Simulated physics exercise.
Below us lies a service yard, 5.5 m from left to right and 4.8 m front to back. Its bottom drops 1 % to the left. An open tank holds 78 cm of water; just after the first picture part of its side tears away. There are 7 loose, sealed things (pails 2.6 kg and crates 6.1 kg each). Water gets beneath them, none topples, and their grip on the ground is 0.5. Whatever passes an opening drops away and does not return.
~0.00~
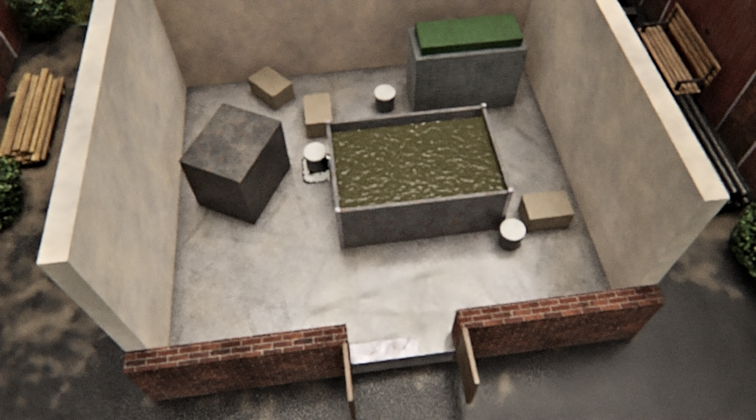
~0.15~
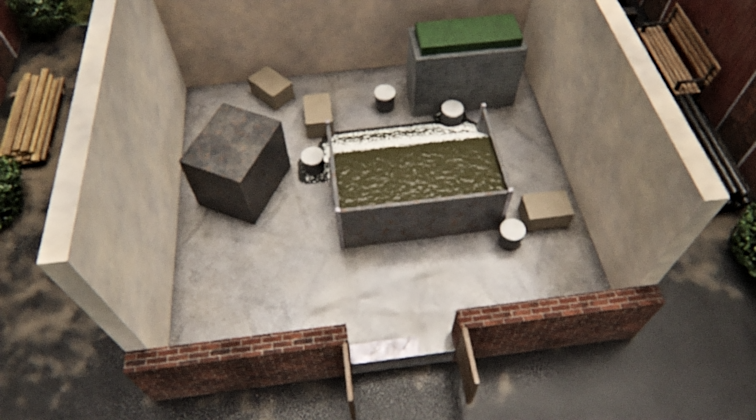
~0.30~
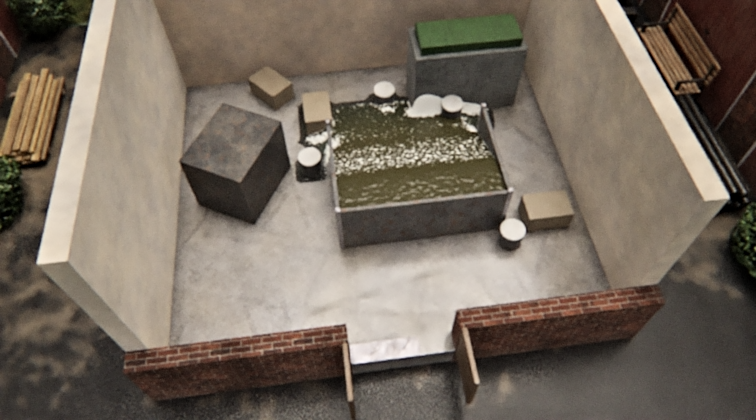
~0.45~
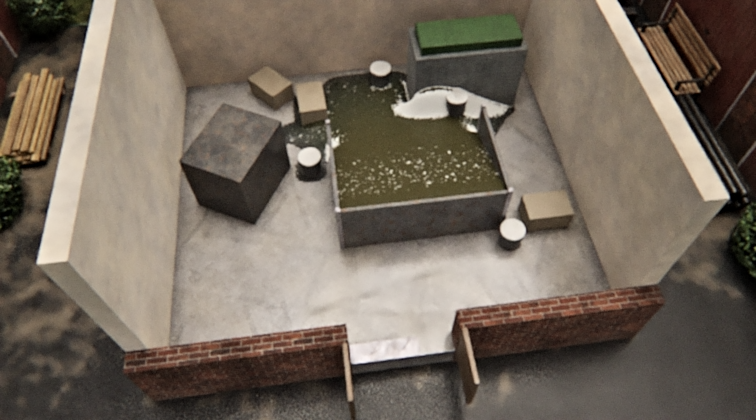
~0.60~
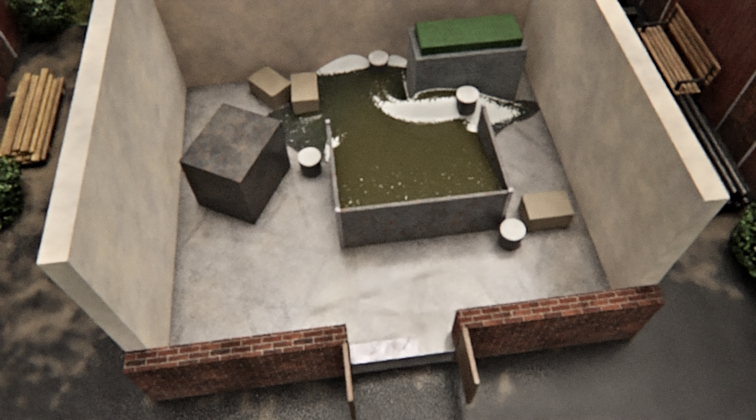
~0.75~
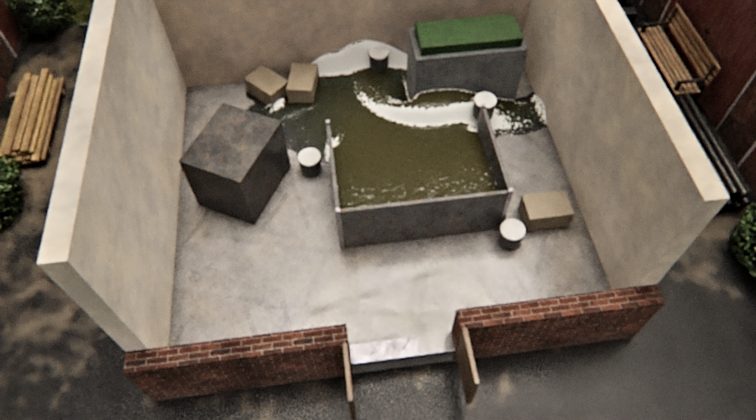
The clip opens on a walled yard where murky green water fills an open tank among small crates and pails. The tank's back side gives way and water surges out, foaming around the nearest pails, then spreads to the back wall and both sides, nudging a crate back beside another.
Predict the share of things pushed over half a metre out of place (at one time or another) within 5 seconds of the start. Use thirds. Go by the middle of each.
Share: At least two thirds.
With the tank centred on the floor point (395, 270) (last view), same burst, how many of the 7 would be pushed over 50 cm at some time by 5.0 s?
In that case 7 of them.
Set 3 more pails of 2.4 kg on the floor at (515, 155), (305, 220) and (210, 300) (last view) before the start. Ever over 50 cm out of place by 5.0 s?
In turn: More, under, over.
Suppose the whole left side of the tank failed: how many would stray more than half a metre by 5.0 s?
Then 6.
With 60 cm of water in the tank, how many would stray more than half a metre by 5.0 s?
In that case 6 of them.
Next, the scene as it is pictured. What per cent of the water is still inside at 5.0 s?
About 98 per cent.
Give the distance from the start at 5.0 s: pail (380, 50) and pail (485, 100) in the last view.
In that order: 200 cm, 300 cm.
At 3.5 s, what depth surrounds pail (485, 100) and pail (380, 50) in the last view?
About 13 and 23 cm.
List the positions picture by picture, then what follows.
A pail at (385, 92) rests on the ground; a crate at (318, 108), on the bottom; water covers 3.1 m2; 0 of 7 have shifted, in the first frame.
A pail at (385, 92) rests on the ground; a crate at (318, 108) rests on the ground; water covers 4.4 m2; 1 of 7 have shifted, in the second frame.
A pail at (384, 89) rests on the ground, 7 cm from its start; a crate at (317, 106) rests on the ground, 4 cm from its start; 5.5 m2 under water; 3 of 7 have shifted, in the third frame.
A pail at (380, 68) rests on the ground, 51 cm from its start; a crate at (311, 96) rests on the ground, 26 cm from its start; 6.7 m2 under water; 4 of 7 have shifted, in the fourth frame.
A pail at (379, 57), afloat, 74 cm from its start; a crate at (304, 86) rests on the ground, 50 cm from its start; 7.7 m2 under water; 4 of 7 have shifted, in the fifth frame.
A pail at (379, 52) floats, 74 cm from its start; a crate at (302, 76), on the bottom, 71 cm from its start; water covers 8.4 m2; 5 of 7 have shifted, in the sixth frame.
After 1.1 s 3 of 7 are over 50 cm from their spots; 3 afloat.
After 2.2 s 5 of 7 are over 50 cm from their spots; 4 afloat.
After 3.5 s 6 of 7 are over 50 cm from their spots; 5 afloat.
After 5.0 s 7 of 7 are over 50 cm from their spots, and 7 have been at some point; 7 afloat.
